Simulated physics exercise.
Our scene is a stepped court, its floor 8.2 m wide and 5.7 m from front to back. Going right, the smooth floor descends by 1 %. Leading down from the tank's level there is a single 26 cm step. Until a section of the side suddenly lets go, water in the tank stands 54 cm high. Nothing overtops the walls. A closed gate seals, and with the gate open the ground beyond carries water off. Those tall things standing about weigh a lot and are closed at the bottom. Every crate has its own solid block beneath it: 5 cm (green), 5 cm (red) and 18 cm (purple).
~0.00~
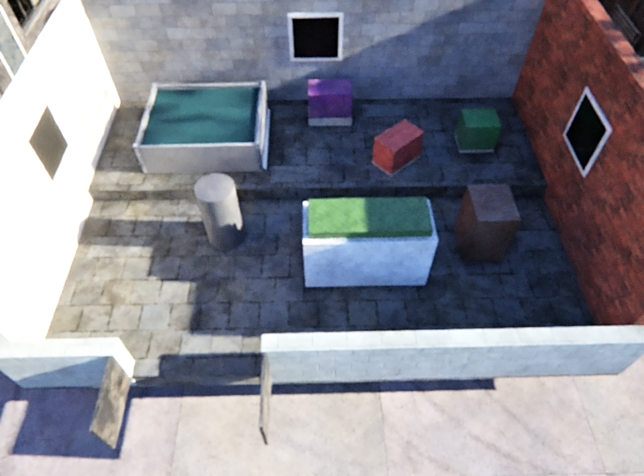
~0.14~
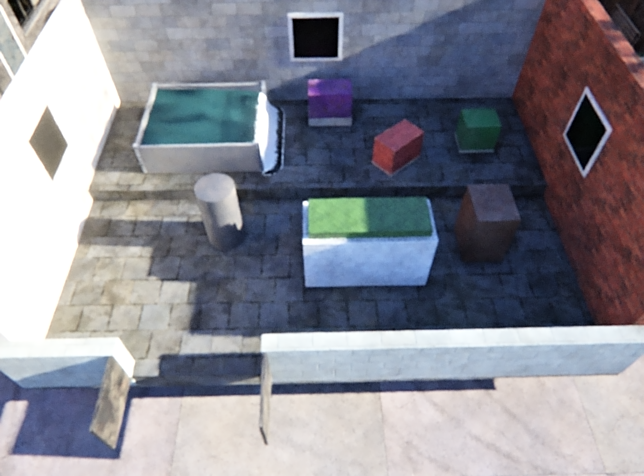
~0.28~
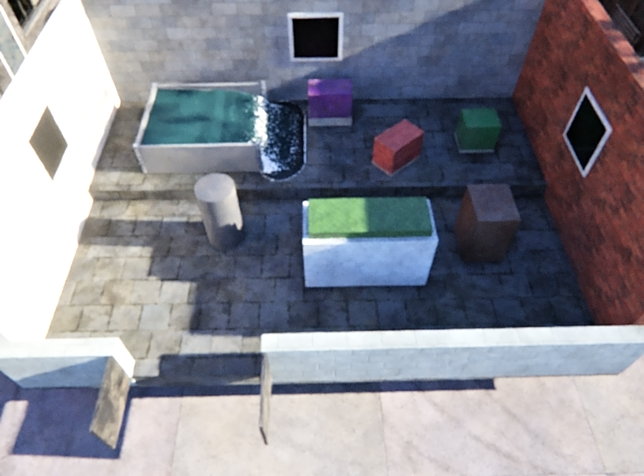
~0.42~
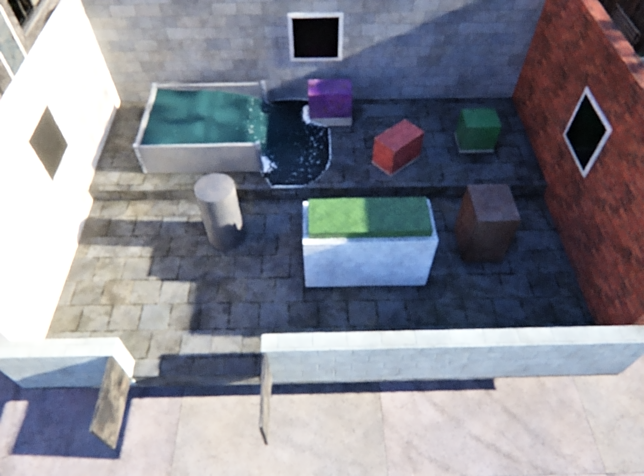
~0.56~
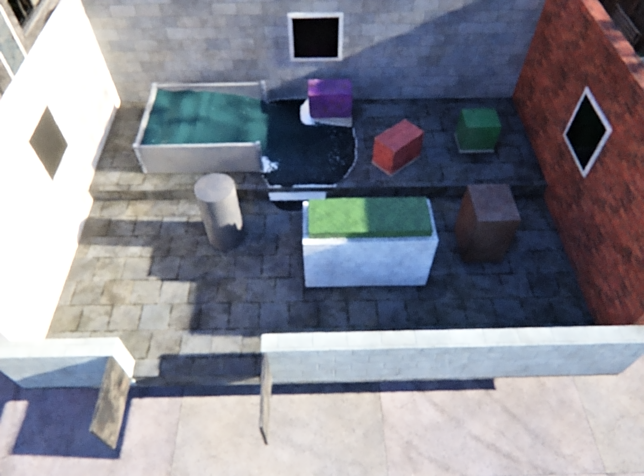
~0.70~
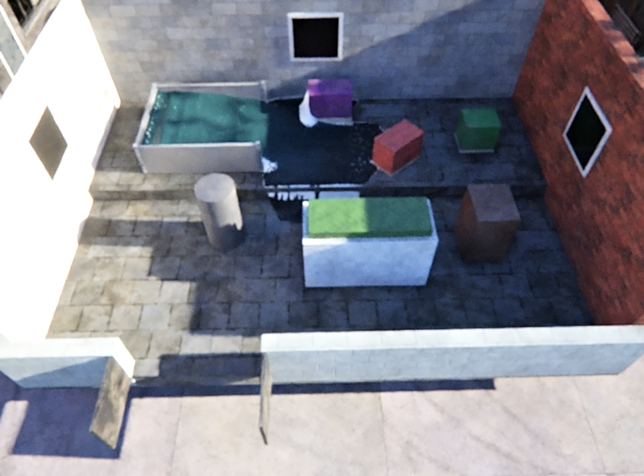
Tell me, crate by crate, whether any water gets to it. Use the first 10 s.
Here it is: Green crate, water gets to it; red crate, water gets to it; purple crate, water gets to it.
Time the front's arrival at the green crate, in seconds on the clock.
Green: 1.1 s.
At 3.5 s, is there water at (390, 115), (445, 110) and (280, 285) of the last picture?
Going through the three points: Awash, then awash, then not yet touched.
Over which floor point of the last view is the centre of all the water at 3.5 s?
The water is centred near (356, 151).
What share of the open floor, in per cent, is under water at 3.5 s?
Close to 50 in a hundred parts are wet.
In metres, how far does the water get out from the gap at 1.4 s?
It comes to some 4.4 metres.
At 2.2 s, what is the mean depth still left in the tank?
Around 18 cm on average.
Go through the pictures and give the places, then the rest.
The first frame shows still water, 54 cm deep, in the tank at (204, 116).
In the second frame, the front is at (266, 173), 1.0 m from the gap at (261, 130); 0.4 m2 of floor is under water; 54 cm left at the back of the tank.
In the third frame, water pours out at (262, 132) and has run 1.2 m, to (291, 105); deepest outside 25 cm, 54 cm at the tank's back.
In the fourth frame, water pours out at (262, 132) and has run 1.5 m, to (308, 101); deepest outside 24 cm, 54 cm at the tank's back.
In the fifth frame, water pours out at (262, 132) and has run 1.8 m, to (350, 161); deepest outside 42 cm, 53 cm at the tank's back.
In the sixth frame, water pours out at (262, 133) and has run 2.3 m, to (381, 151); deepest outside 58 cm, 47 cm at the tank's back.
After 1.4 s water covers 25 % of the floor and is deepest (38 cm) near (302, 118); green plinth reached, red plinth reached, purple plinth reached.
After 2.2 s water covers 35 % of the floor and is deepest (34 cm) near (508, 99); green plinth reached, red plinth reached, purple plinth reached.
After 3.5 s water covers 50 % of the floor and is deepest (30 cm) near (508, 99); green plinth reached, red plinth reached, purple plinth reached.
After 6.0 s water covers 75 % of the floor and is deepest (22 cm) near (600, 351); green plinth reached, red plinth reached, purple plinth reached.
After 10.0 s water covers 90 % of the floor and is deepest (16 cm) near (532, 203); highest at the green plinth 14 cm, highest at the red plinth 30 cm, highest at the purple plinth 45 cm.
